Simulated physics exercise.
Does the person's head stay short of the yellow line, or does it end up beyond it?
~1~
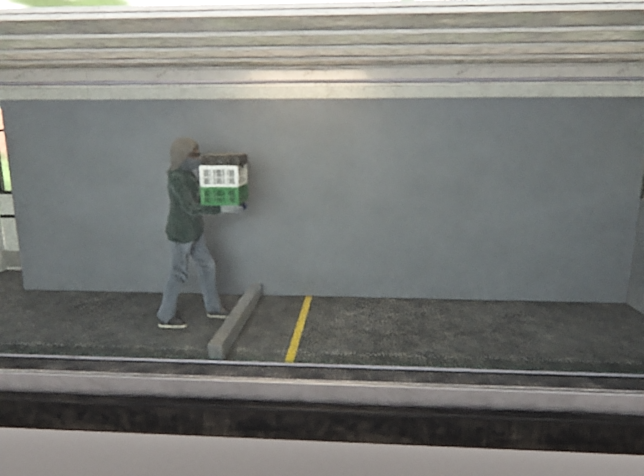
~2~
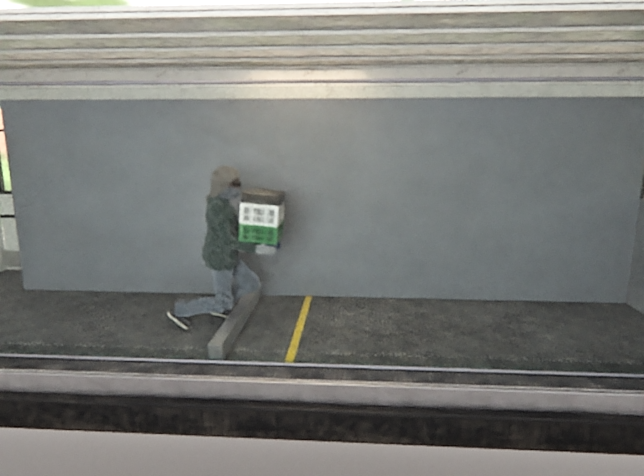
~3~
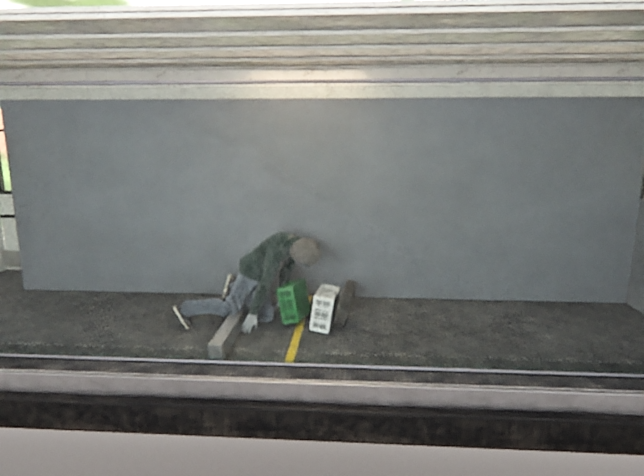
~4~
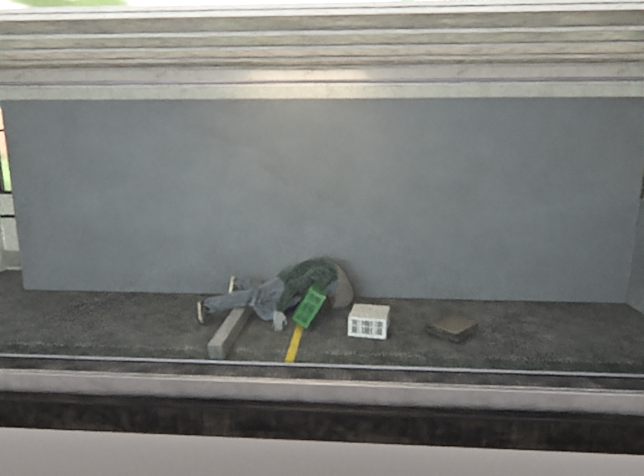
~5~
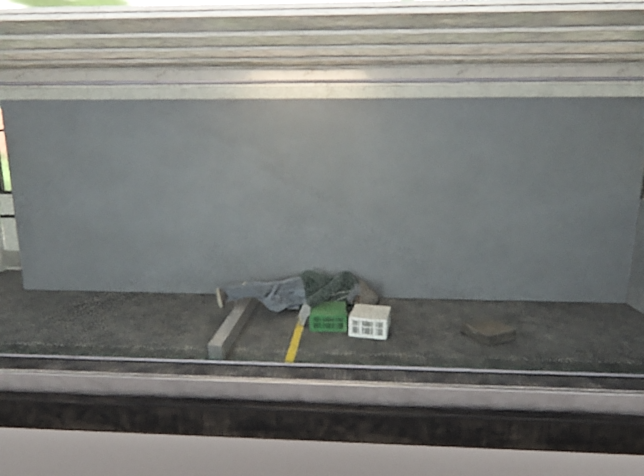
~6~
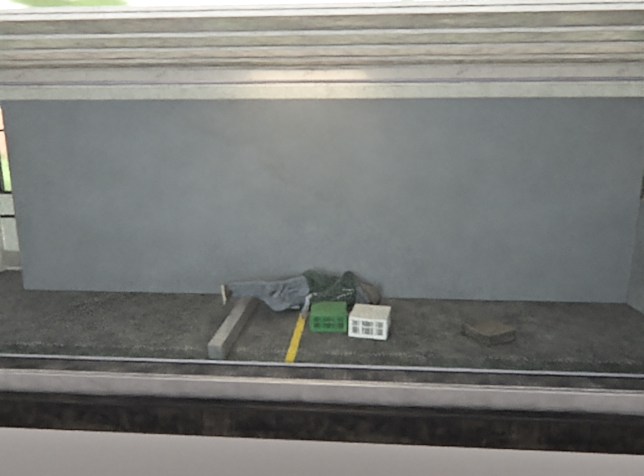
The head ends up beyond the yellow line, with the person lying stretched out on the floor behind the crates.
